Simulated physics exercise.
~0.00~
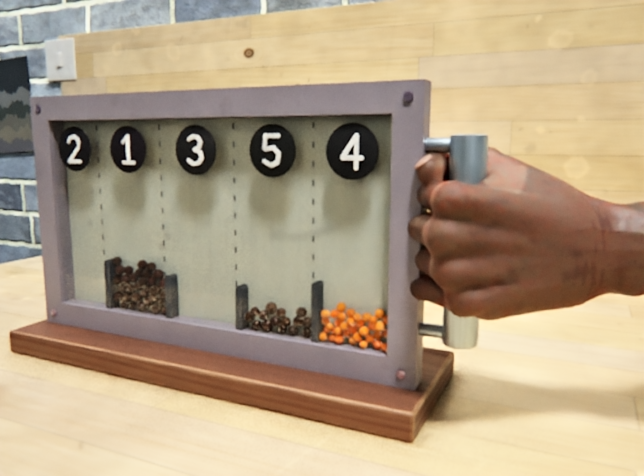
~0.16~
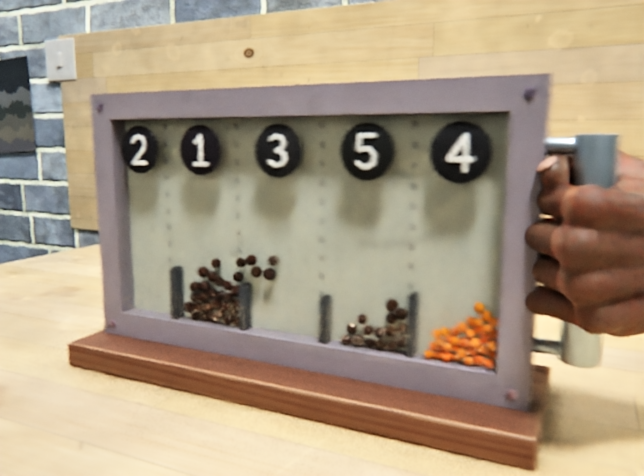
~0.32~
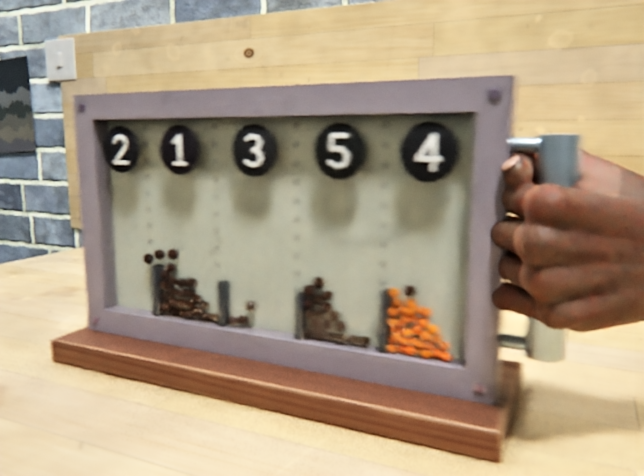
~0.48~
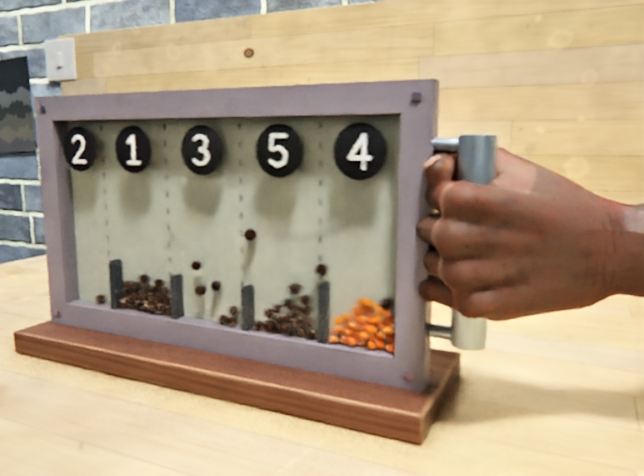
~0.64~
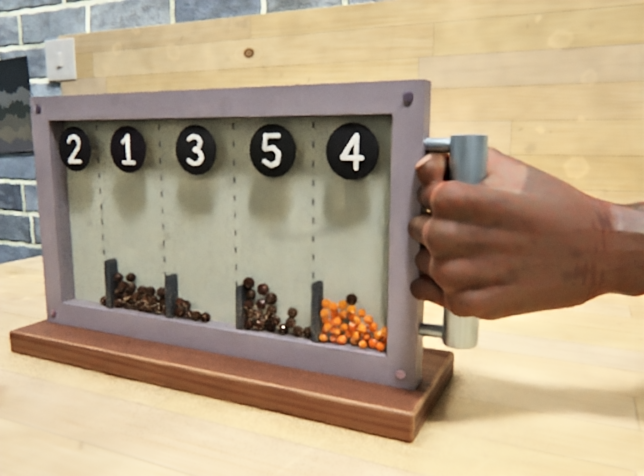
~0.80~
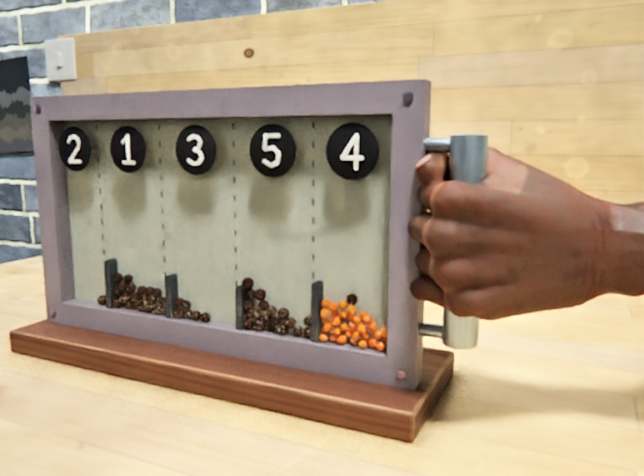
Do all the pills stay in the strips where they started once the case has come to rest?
No, part of the load changes strip, with a few dark pills ending up in the once-empty strip three and a dark one lying among the orange. Most of the pills still remain in their own strips.
On a pale wooden counter before a blue-grey brick wall, seen from the front at a slight angle, a purple-framed clear case stands on a reddish-brown base, gripped by a hand at its right-hand handle. Dark round pills lie in the strips marked one and five, and orange ones fill strip four at the right. The hand slides the case right, and dark pills jump near a low divider. As it shifts back left, the heaps lean left and several pills hop about. The case stops where it began, with a few dark pills in strip three and one atop the orange.
